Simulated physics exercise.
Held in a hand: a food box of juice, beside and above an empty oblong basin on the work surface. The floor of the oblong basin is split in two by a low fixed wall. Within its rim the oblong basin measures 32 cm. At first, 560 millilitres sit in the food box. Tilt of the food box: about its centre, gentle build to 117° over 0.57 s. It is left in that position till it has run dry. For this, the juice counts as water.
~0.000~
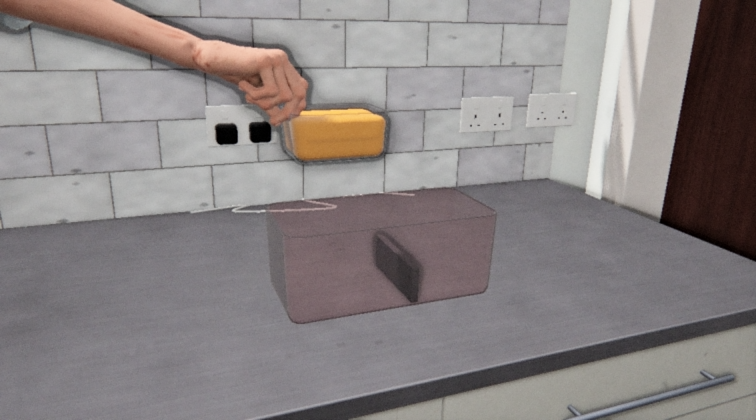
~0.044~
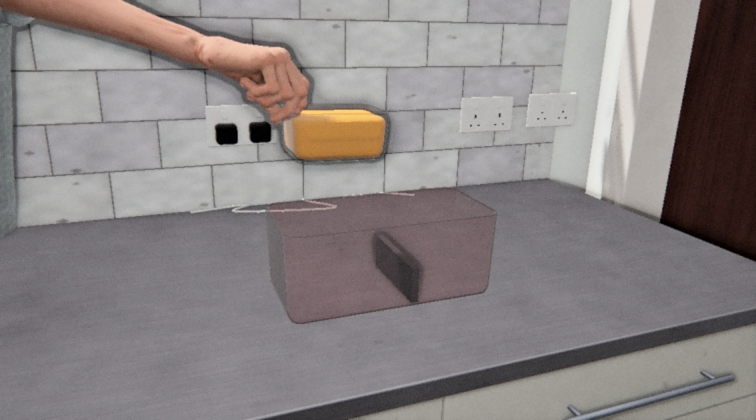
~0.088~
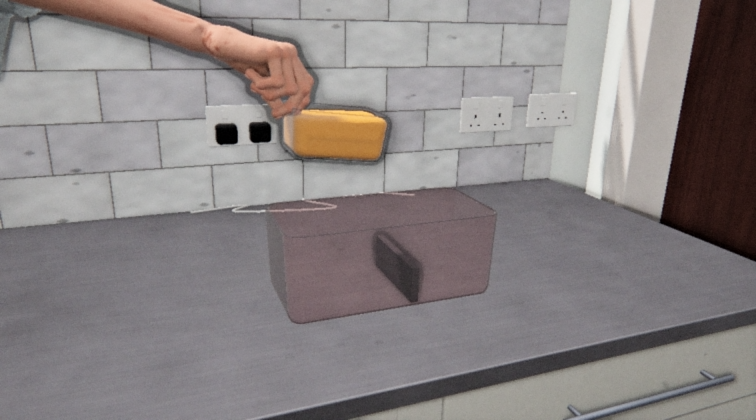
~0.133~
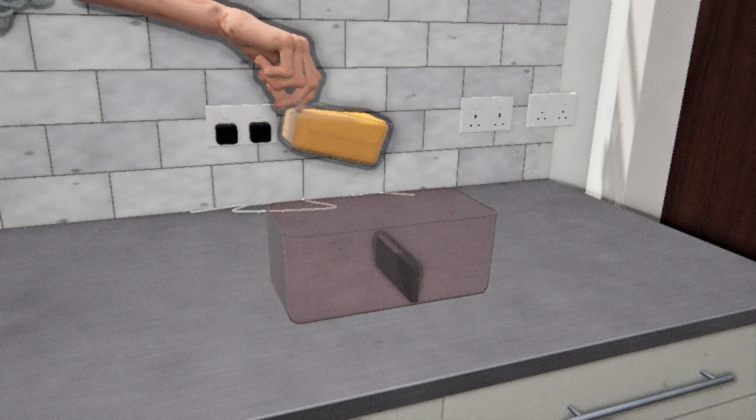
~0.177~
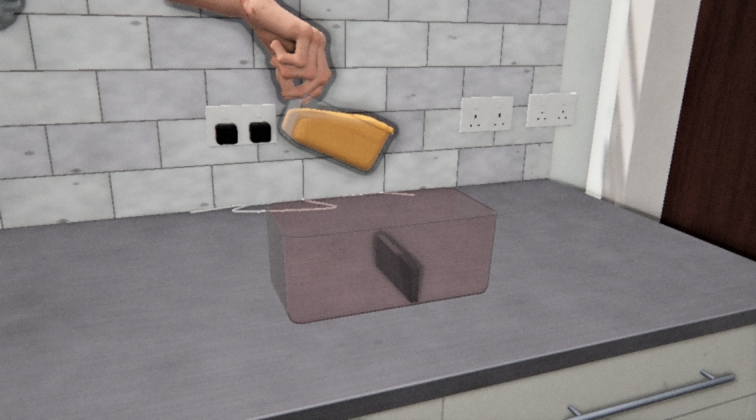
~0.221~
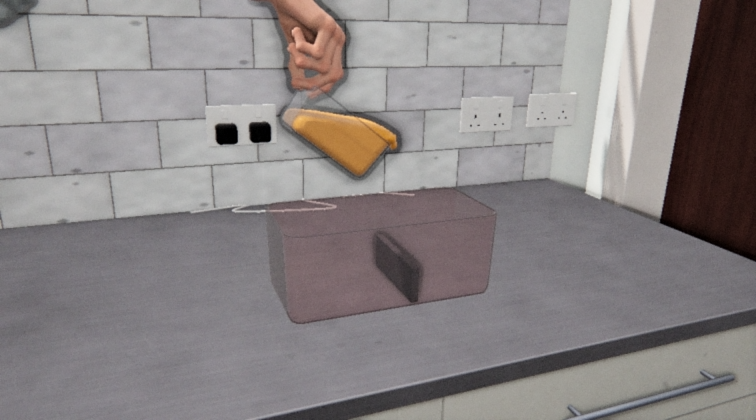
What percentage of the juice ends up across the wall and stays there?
About 62 per cent.
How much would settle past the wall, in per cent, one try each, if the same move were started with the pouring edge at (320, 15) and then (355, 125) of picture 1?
First 5, then 10 per cent.
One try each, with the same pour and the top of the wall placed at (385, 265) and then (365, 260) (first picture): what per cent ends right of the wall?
70 then 90 %.
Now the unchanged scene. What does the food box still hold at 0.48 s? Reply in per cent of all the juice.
I'd put it near 7 percent.
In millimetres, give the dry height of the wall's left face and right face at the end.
About 48 mm left, about 36 mm right.
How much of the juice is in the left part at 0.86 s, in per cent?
I'd put it near 38 percent.
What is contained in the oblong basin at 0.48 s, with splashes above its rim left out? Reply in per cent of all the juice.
About 68 per cent.
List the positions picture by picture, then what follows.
Tilt 0°; pouring edge (378, 109); surface from (287, 117) to (375, 114); the oblong basin's rim runs from (275, 221) to (475, 201); the wall's top is at (397, 251), in the first frame.
Tilt 2°; pouring edge (379, 110); surface from (288, 117) to (375, 115), in the second frame.
Tilt 7°; pouring edge (380, 114); surface from (289, 115) to (376, 116), in the third frame.
Tilt 15°; pouring edge (381, 121); surface from (291, 114) to (379, 118), in the fourth frame.
Tilt 26°; pouring edge (382, 131); surface from (291, 115) to (379, 124); 3 per cent is over the edge, in the fifth frame.
Tilt 38°; pouring edge (380, 141); surface from (290, 113) to (373, 130); 10 per cent is over the edge, in the sixth frame.
Then, 0.48 s in, the tilt is 109° and 7 per cent is still to pour, 14 is left of the wall and 53 right of it.
Then, 0.66 s in, the tilt is 117° and 0 per cent is still to pour, 32 is left of the wall and 65 right of it.
Then, 0.86 s in, the tilt is 117° and 0 per cent is still to pour, 37 is left of the wall and 62 right of it.
Then, 1.07 s in, the tilt is 117° and 0 per cent is still to pour, 37 is left of the wall and 62 right of it.
Finally, 37 per cent lies left of the wall, 62 right of it and 1 outside.
